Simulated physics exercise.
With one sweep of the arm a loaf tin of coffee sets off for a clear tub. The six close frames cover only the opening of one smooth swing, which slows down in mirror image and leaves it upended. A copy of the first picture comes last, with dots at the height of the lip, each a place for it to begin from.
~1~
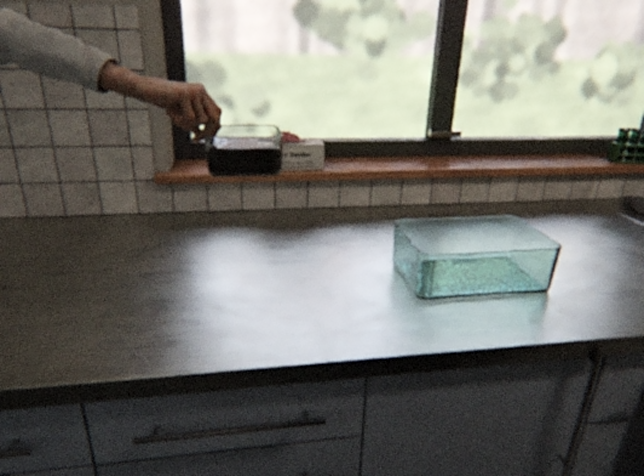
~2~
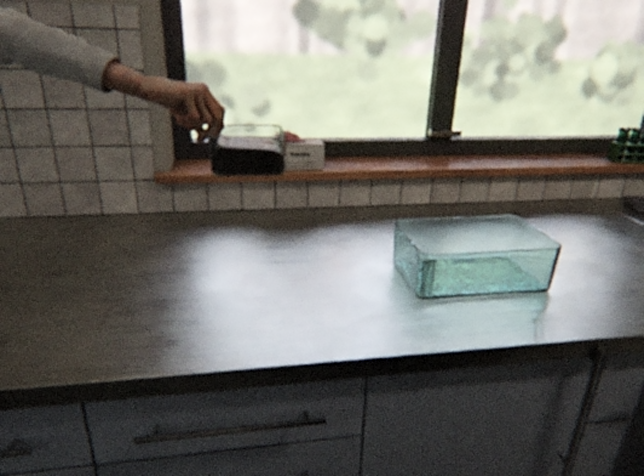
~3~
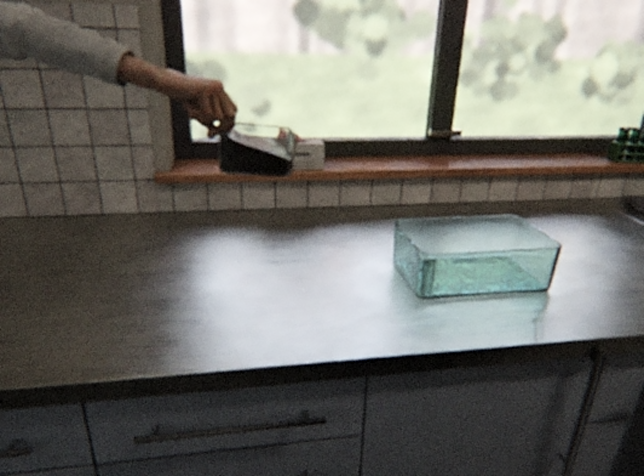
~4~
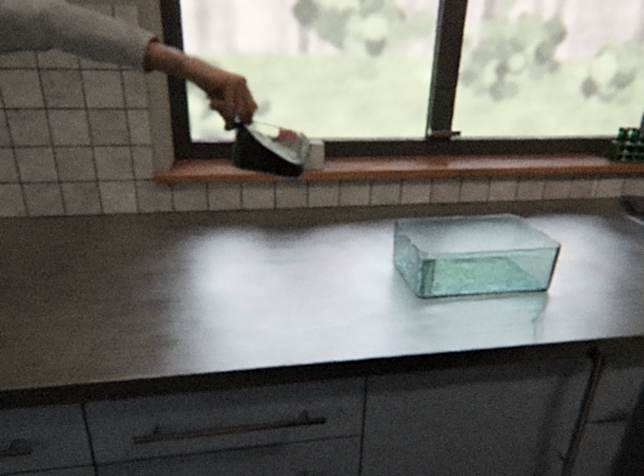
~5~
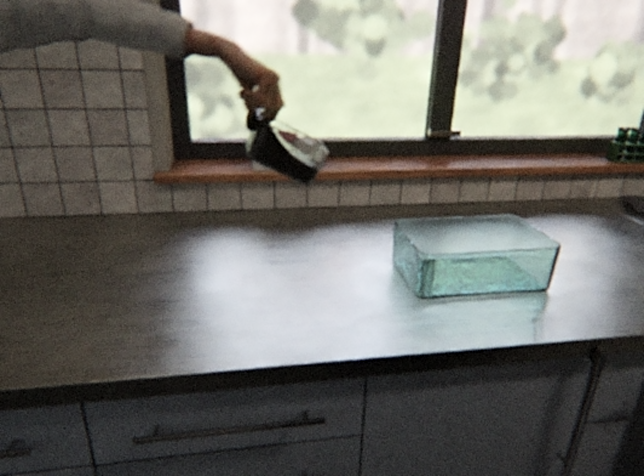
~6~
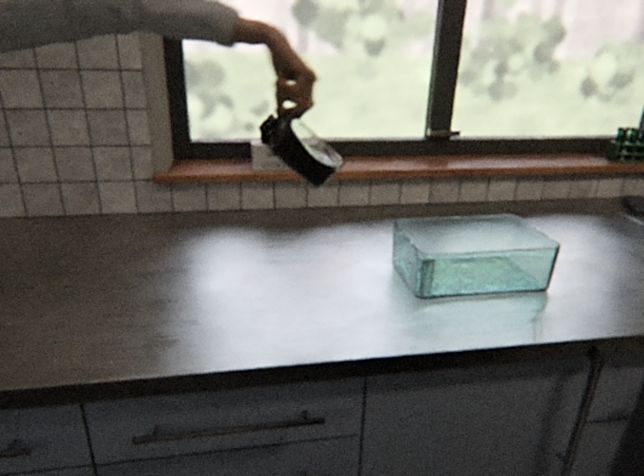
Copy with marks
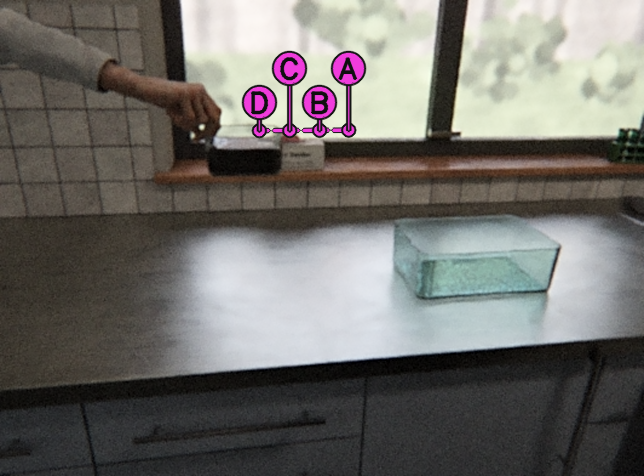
At the start, a hand at the left holds a small container of dark coffee upright by the windowsill, while a clear tub sits on the counter. The arm then moves right, tilting the container gradually at first, then steeply, its right end dipping lower, while the tub stays still.
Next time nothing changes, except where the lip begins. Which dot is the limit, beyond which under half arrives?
Use place D.
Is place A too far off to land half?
No.
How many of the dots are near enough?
All four.
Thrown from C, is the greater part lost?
No, that is safe.
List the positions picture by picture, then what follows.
In the first frame, upright, lip at (279, 130); tub from (414, 298) to (548, 289); nothing has left yet.
In the second frame, upright, lip at (282, 130); nothing has left yet.
In the third frame, tipped about 5°, lip at (292, 132); nothing has left yet.
In the fourth frame, tipped about 14°, lip at (307, 138); coffee is over the rim, down to (246, 123).
In the fifth frame, tipped about 26°, lip at (324, 146); coffee is over the rim, down to (254, 127).
In the sixth frame, tipped about 41°, lip at (339, 156); coffee is over the rim, down to (262, 141).
In magenta, A at (348, 130); B at (319, 130); C at (289, 130); D at (259, 130).
Choosing A, about 94 % lands in the tub, 5 % falls short.
Choosing B, about 77 % lands in the tub, 8 % falls short and 14 % goes beside or beyond.
Choosing C, about 70 % lands in the tub, 19 % falls short and 11 % goes beside or beyond.
Choosing D, about 62 % lands in the tub, 31 % falls short and 7 % goes beside or beyond.
